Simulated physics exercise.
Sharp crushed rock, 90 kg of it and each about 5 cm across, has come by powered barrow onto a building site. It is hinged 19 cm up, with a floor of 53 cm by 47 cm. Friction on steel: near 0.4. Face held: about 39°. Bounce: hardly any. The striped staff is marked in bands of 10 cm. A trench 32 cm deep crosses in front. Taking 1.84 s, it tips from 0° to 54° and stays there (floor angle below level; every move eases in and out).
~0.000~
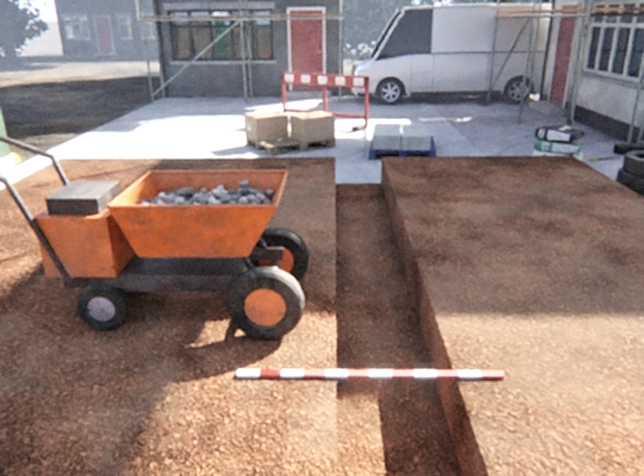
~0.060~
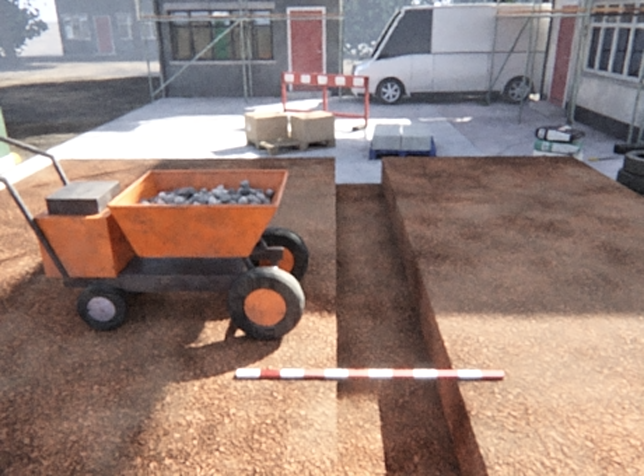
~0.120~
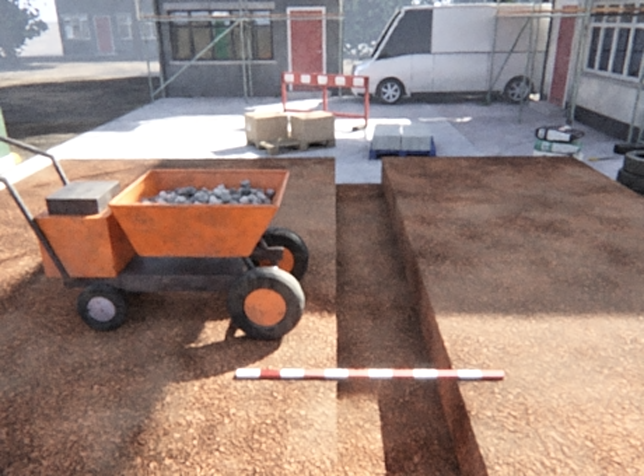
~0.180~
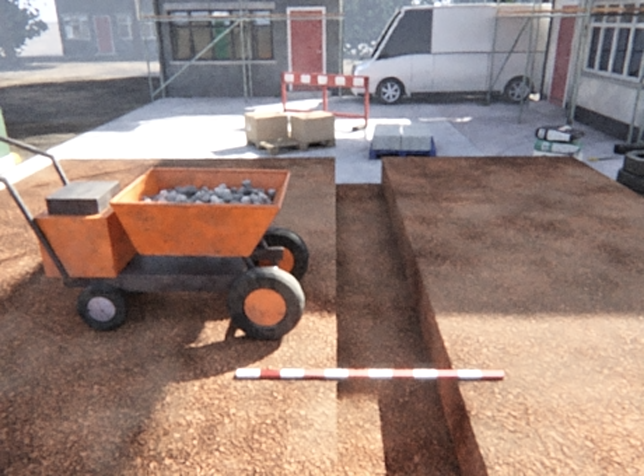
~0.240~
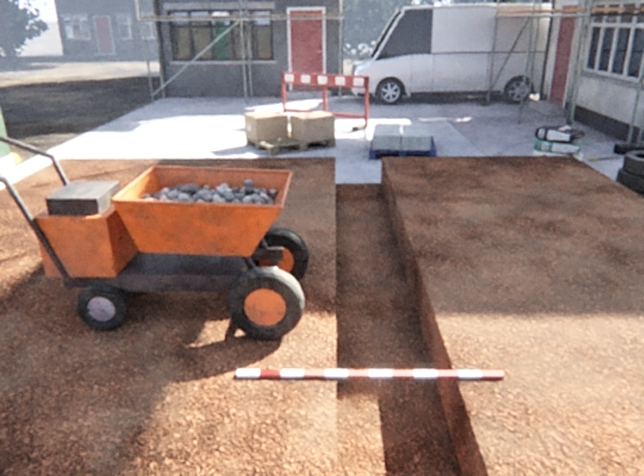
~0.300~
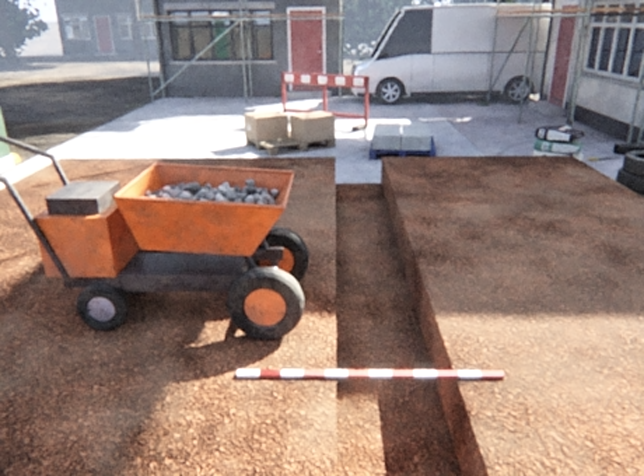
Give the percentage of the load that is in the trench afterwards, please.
Near 2 per cent of the load.
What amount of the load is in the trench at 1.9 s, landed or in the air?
Close to 0 per cent has got there by then.
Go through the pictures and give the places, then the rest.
The first picture shows lip at (276, 207), floor tilted 0°, highest stones at (216, 193).
In the second picture, the tray is at 0°, its lip at (277, 207); the top of the load is at (216, 192); the stones move at 0.0 m/s on average.
The third picture shows lip at (278, 207), floor tilted 1°, highest stones at (216, 192); the stones move at 0.1 m/s on average.
The fourth picture shows lip at (279, 207), floor tilted 1°, highest stones at (209, 192); the stones move at 0.1 m/s on average.
The fifth picture shows lip at (281, 207), floor tilted 3°, highest stones at (211, 191); the stones move at 0.2 m/s on average.
In the sixth picture, the tray is at 4°, its lip at (284, 208); the top of the load is at (204, 190); the stones move at 0.2 m/s on average.
After 1.4 s the floor is at 46°; 100 % in the tray; the foremost stones are at (333, 228).
After 1.9 s the floor is at 54°; 100 % in the tray; the foremost stones are at (358, 241).
After 2.3 s the floor is at 54°; 99 % in the tray, 1 % in the trench; the foremost stones are at (384, 309).
After 4.2 s the floor is at 54°; 98 % in the tray, 2 % in the trench; the foremost stones are at (410, 363).
